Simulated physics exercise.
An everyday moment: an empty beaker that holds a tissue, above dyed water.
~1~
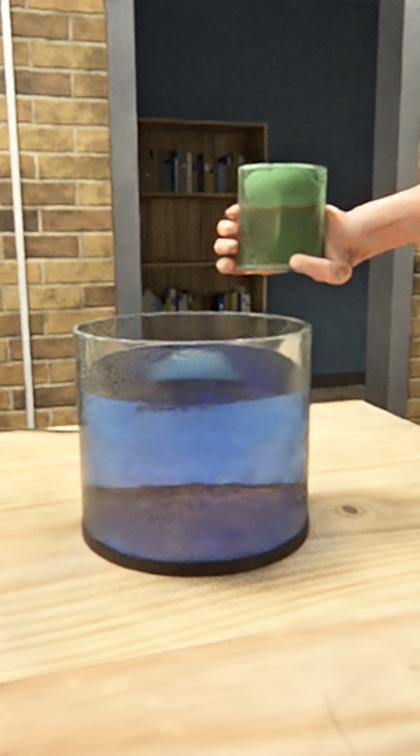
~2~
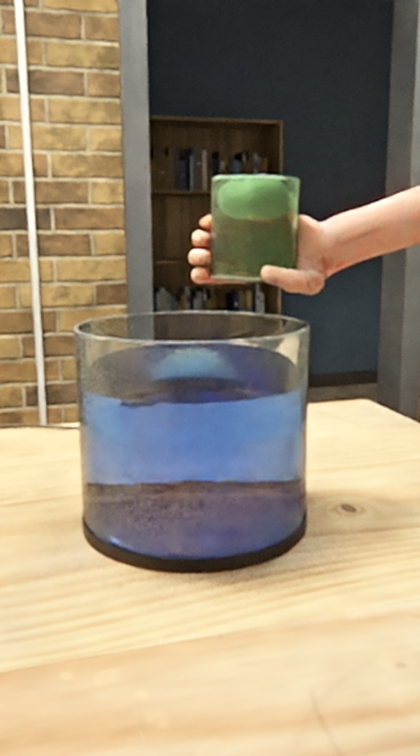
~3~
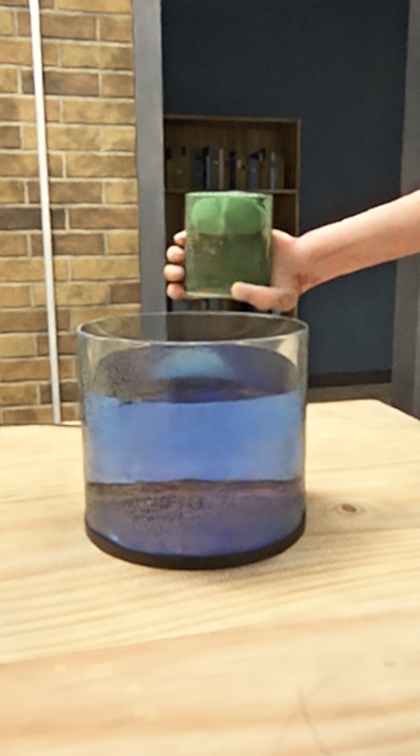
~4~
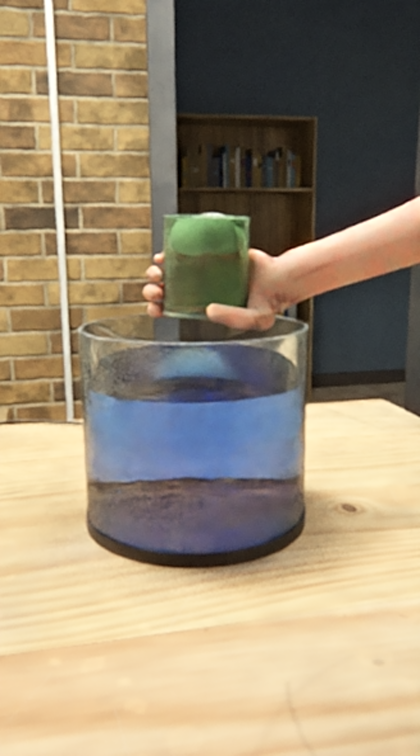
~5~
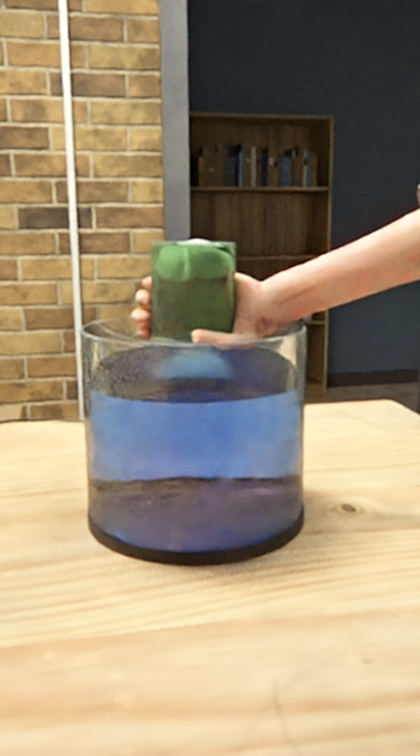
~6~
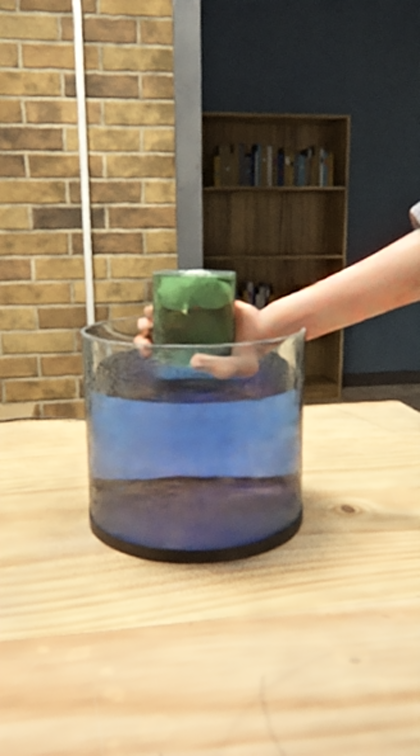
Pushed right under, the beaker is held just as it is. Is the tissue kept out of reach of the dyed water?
Yes, the dyed water cannot get to it.
Shortly, the beaker enters the dyed water.
Then, air is trapped inside and holds the level down.
At the finish, the beaker is under, still full of air, and the tissue is dry.
